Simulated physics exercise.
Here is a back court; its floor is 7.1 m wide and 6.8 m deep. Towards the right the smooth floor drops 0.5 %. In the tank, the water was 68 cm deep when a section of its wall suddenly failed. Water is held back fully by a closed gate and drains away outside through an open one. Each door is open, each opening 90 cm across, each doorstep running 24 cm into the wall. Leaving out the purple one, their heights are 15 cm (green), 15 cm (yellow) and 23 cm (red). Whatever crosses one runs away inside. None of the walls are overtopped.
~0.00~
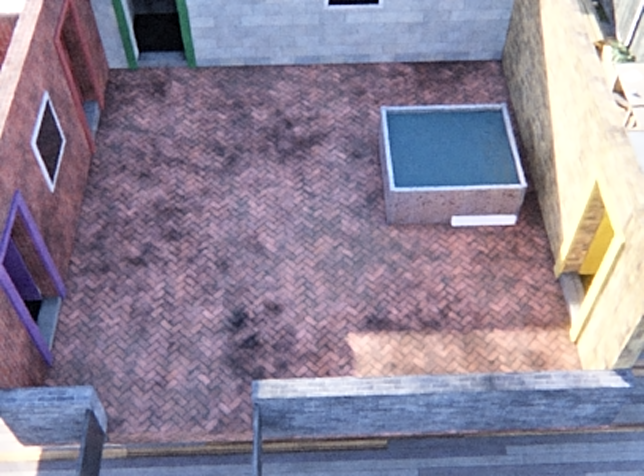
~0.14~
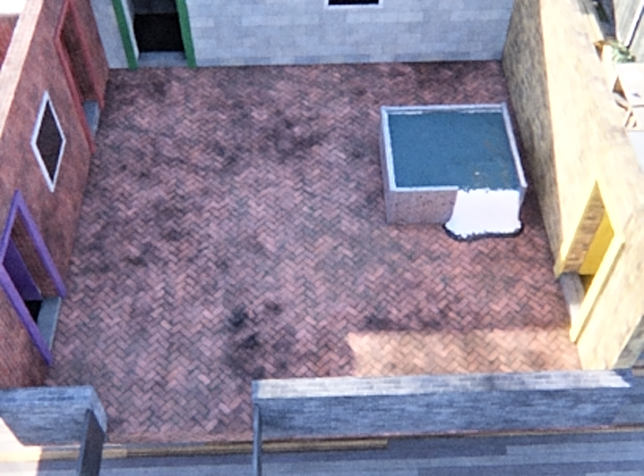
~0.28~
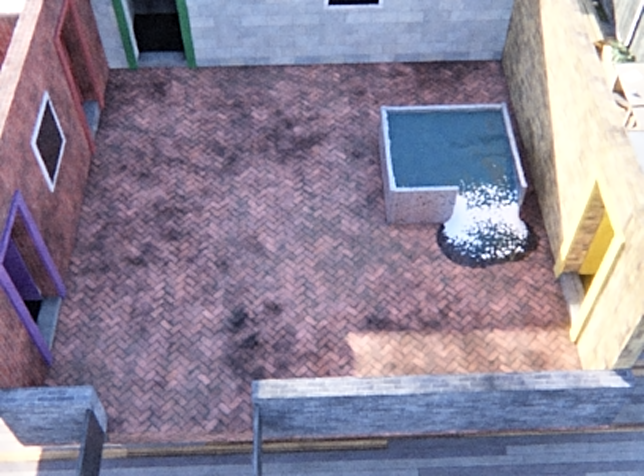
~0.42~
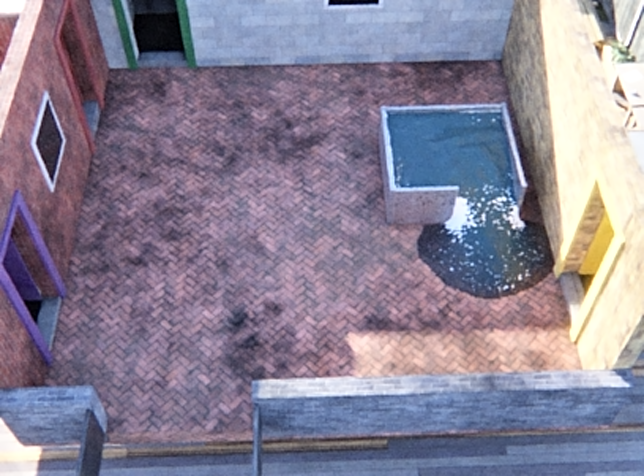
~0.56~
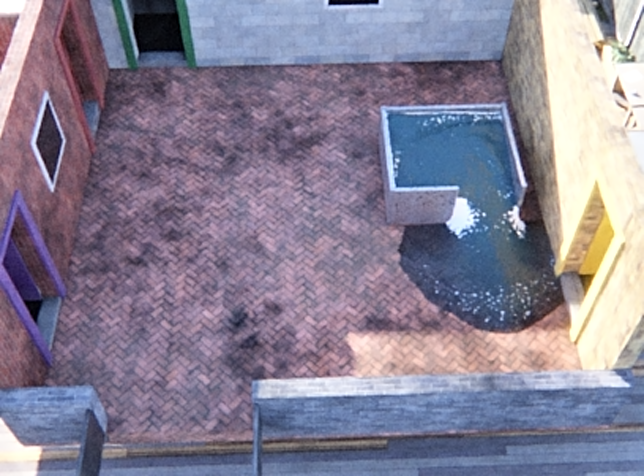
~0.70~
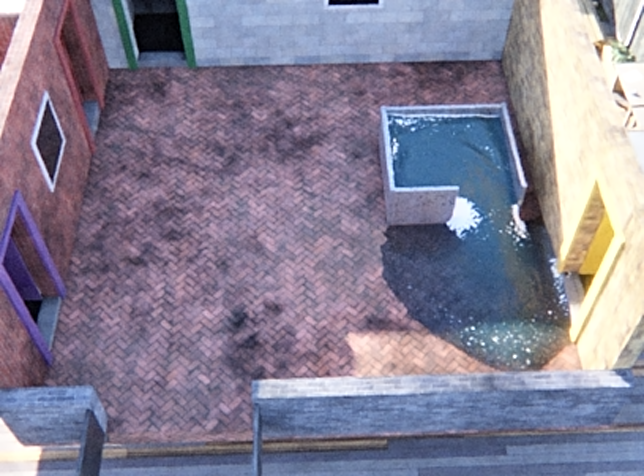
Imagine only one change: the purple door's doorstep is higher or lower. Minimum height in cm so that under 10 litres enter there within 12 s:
11.5 cm.
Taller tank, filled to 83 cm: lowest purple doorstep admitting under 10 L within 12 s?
In that case, roughly 16 cm.
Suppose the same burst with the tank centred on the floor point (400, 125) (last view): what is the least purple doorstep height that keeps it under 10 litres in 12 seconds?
8.0 cm, give or take.
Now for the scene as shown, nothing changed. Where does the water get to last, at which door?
Green.
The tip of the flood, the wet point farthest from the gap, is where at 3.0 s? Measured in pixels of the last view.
The farthest wet point sits near (154, 401).
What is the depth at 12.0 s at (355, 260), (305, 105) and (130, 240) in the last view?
Roughly 2, 5 and 4 centimetres.
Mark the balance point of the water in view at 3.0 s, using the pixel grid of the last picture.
The balance point sits at roughly (449, 270).
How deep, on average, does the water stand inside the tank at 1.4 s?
The mean depth is about 44 cm.
After 1.4 s water covers 15 % of the floor, deepest (50 cm) near (587, 400); it has not reached the purple door.
After 3.0 s water covers 25 % of the floor, deepest (29 cm) near (545, 402); it has not reached the purple door.
After 12.0 s water covers 90 % of the floor, deepest (7 cm) near (101, 114); 5 cm at the purple door, 30 litres in over its 9 cm doorstep.
At the purple door as built, the water arrived by 4.1 s and peaked near 15 cm at 4.6 s.
With a doorstep of 10.5 cm, 17 litres would have come in within the 12 s; with 12.5 cm, 6 litres. So under 10 litres takes about 11.5 cm.
